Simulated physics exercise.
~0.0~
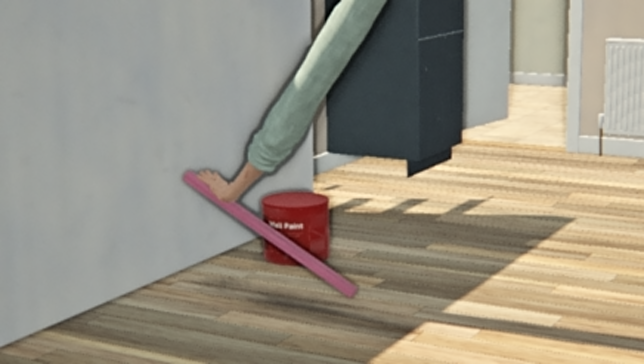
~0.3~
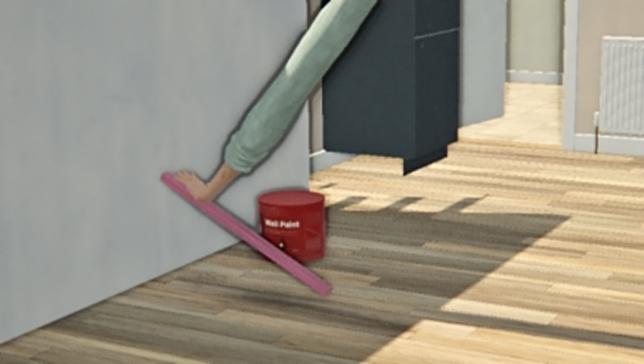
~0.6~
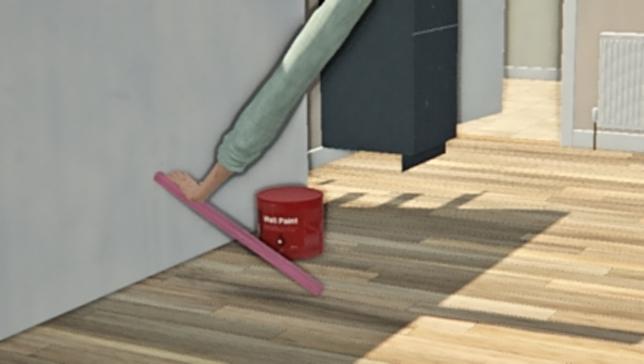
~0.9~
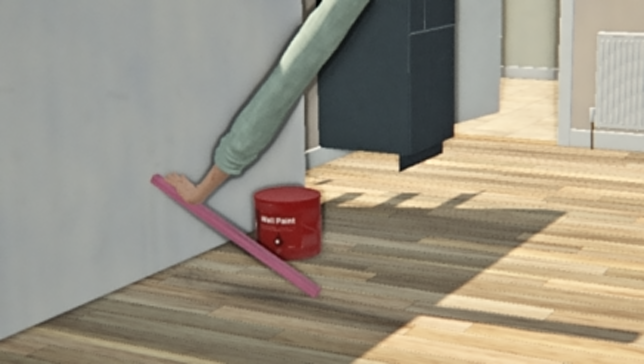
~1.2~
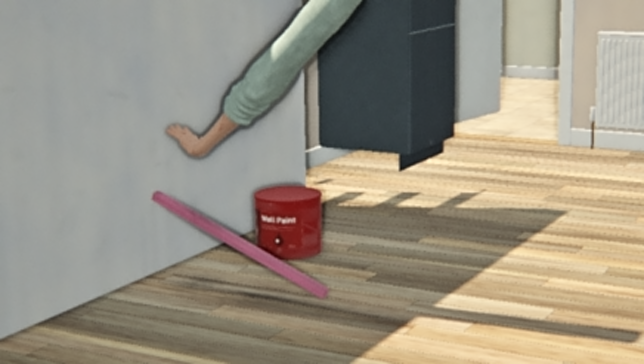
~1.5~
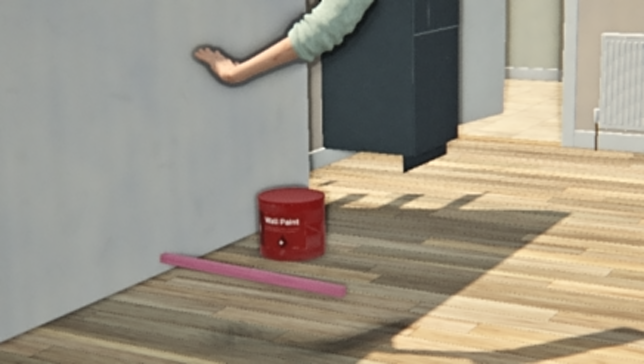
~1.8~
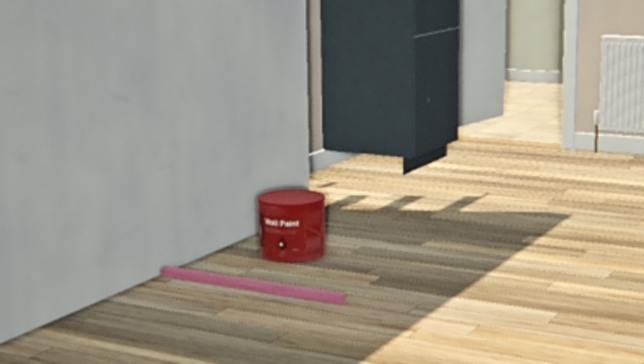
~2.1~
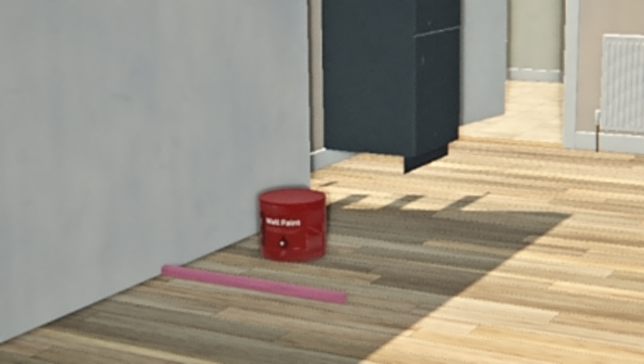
At first, a hand in a pale green sleeve holds a pink pole at a slant beside a grey wall, in front of a red paint pail on a wooden floor. The hand shifts the pole a little to the left, keeping it tilted with its lower end near the floor. Then it lets go and draws back, and the pole begins to slip down. As the arm pulls away up and to the right, the pole drops nearly flat. In the end, the arm is gone and the pole rests on the floor before the pail, which has stayed in place.
